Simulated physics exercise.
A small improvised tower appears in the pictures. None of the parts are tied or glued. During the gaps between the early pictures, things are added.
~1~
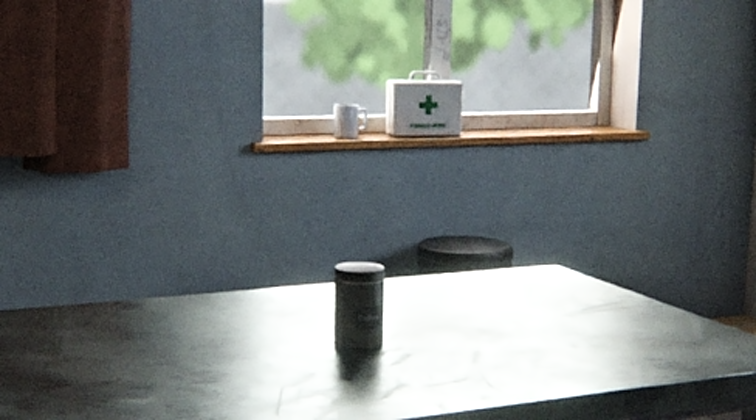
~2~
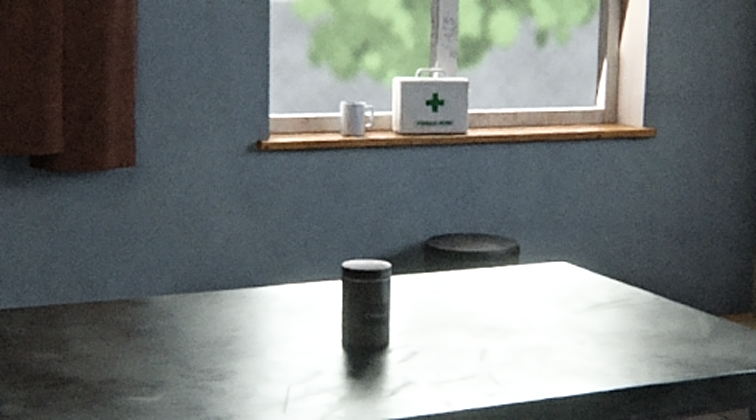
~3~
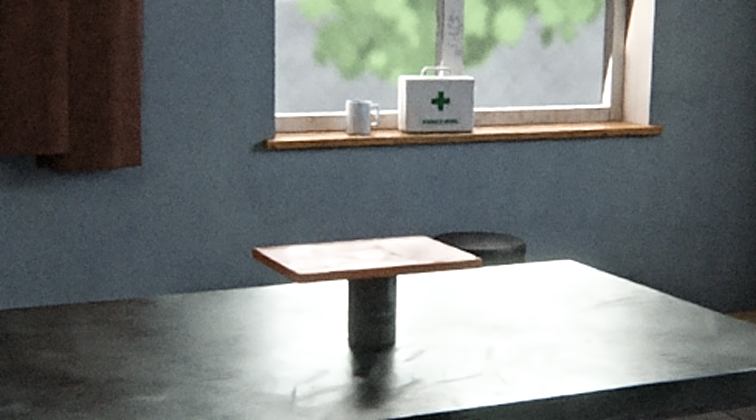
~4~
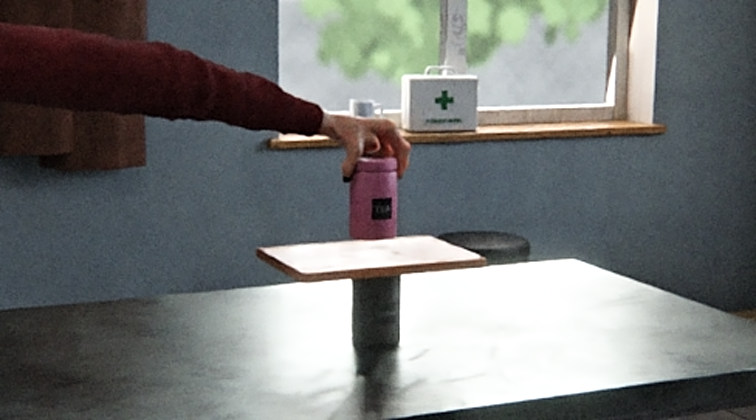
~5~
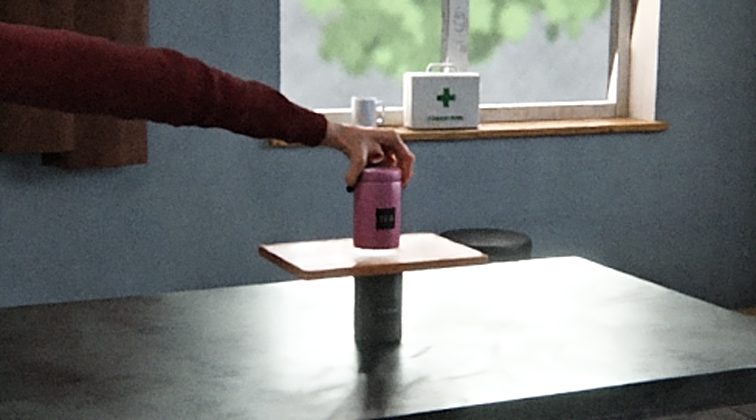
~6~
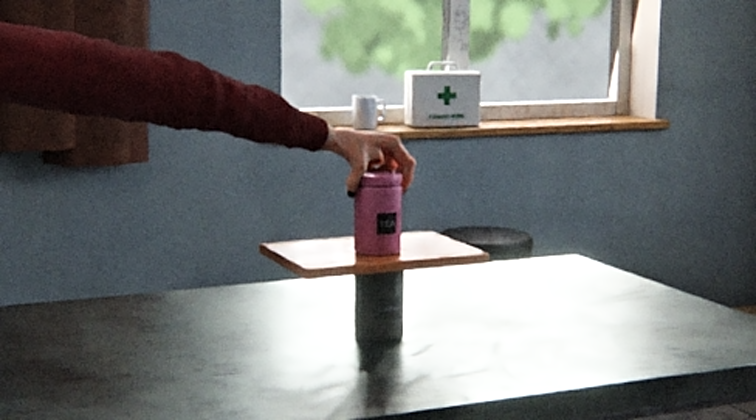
A black jar stands on a dark, glossy table in a blue-walled room, seen from slightly above, with a reddish-brown curtain at left and a white mug and white first-aid box on the windowsill behind. As the view drifts slightly left, a flat brown board appears across the jar's top. A dark-red-sleeved arm from the left then lowers a pink jar onto the board, its hand still gripping the lid.
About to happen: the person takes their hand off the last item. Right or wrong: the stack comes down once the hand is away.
Wrong, it stays balanced.
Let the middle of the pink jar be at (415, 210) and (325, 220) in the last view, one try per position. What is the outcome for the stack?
Stands firm, then topples.
Then, 0.40 s later than the last frame, all is still.
Then, 1.10 s later than the last frame, pink jar resting near (378, 213).
When it is over, all 3 as before. End places, in pixels of the last picture, pink jar near (378, 213). The stack holds.
